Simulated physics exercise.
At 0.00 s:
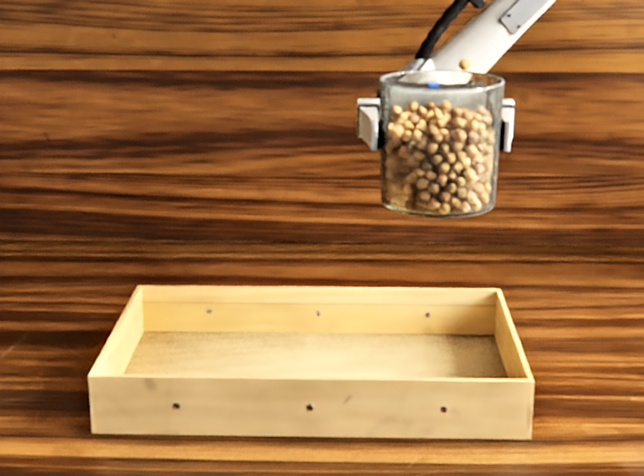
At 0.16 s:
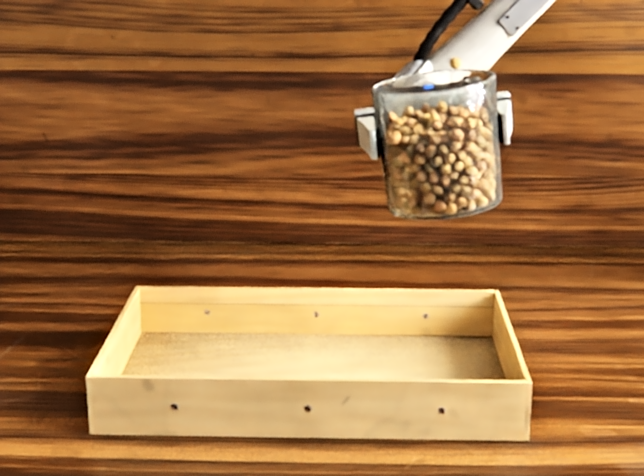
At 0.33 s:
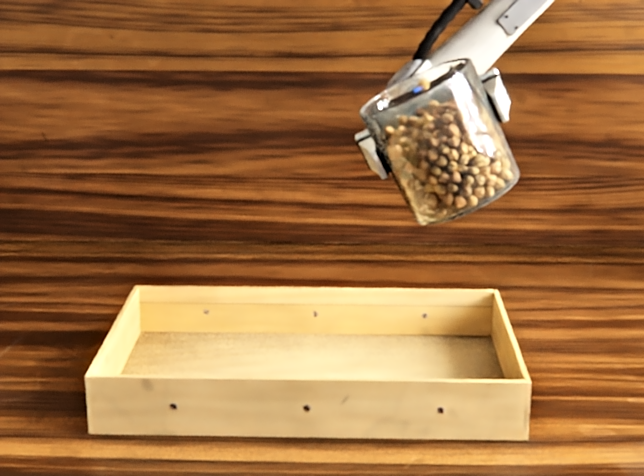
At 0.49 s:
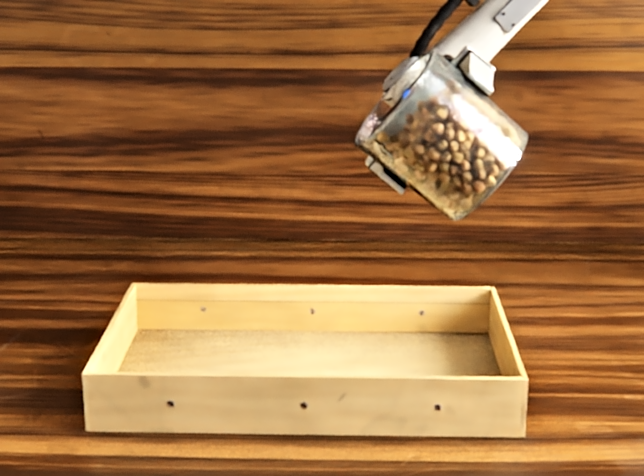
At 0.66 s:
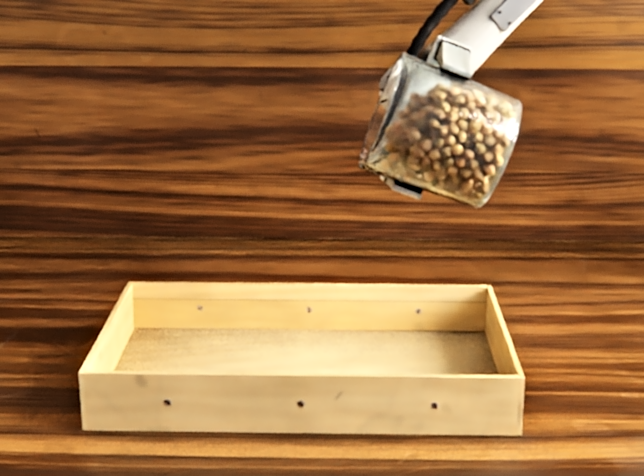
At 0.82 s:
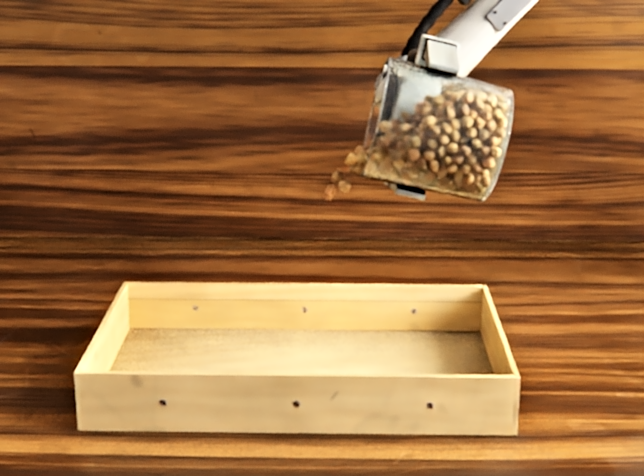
A pale robotic arm reaches in from the upper right, gripping a clear tumbler of tan dried chickpeas above a shallow, light wooden tray, seen from the front and slightly above. The tray rests on a dark brown, wood-grained surface with a matching backdrop. The arm tips the tumbler steadily leftward until it lies nearly sideways, and a few chickpeas spill past its rim as the view drifts very slightly.
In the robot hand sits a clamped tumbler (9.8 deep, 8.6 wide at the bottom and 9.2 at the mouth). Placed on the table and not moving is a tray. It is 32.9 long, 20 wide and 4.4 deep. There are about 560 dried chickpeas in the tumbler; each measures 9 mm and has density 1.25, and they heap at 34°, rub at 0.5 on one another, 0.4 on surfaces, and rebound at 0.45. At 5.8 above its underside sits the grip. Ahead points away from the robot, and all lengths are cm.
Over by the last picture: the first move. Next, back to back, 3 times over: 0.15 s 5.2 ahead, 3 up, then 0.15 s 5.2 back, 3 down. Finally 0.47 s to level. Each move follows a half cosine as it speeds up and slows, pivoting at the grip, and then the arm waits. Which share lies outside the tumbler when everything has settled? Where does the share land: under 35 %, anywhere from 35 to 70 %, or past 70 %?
It lands past 70 %.
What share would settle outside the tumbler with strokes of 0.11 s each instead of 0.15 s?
It would be near 100 per cent.
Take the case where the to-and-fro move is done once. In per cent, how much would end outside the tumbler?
That share would be near 60 percent.
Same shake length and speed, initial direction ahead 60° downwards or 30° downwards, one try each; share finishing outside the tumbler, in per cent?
About 20 and 50 per cent.
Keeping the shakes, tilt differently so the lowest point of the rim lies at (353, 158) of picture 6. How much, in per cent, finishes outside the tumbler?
That comes to some 65 percent.
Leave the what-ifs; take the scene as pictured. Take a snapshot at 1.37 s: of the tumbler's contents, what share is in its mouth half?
Share in the mouth half: About 90 %.
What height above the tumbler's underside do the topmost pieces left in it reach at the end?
4.0 cm.
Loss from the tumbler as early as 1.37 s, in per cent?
So far around 65 % is out.
By 1.37 s, tilted 77° forward, highest piece 22 above the table; 326 in the tray, 190 in the tumbler, 45 in flight or on a rim.
By 1.92 s, tilted 48° forward, highest piece 20 above the table; 489 in the tray, 71 in the tumbler, 1 in flight or on a rim.
By 2.39 s, level, highest piece 20 above the table; 490 in the tray, 71 in the tumbler.
By 3.44 s, level, highest piece 20 above the table; 490 in the tray, 71 in the tumbler.
Final count, 490 in the tray, 71 in the tumbler. That is 87 % outside the tumbler.
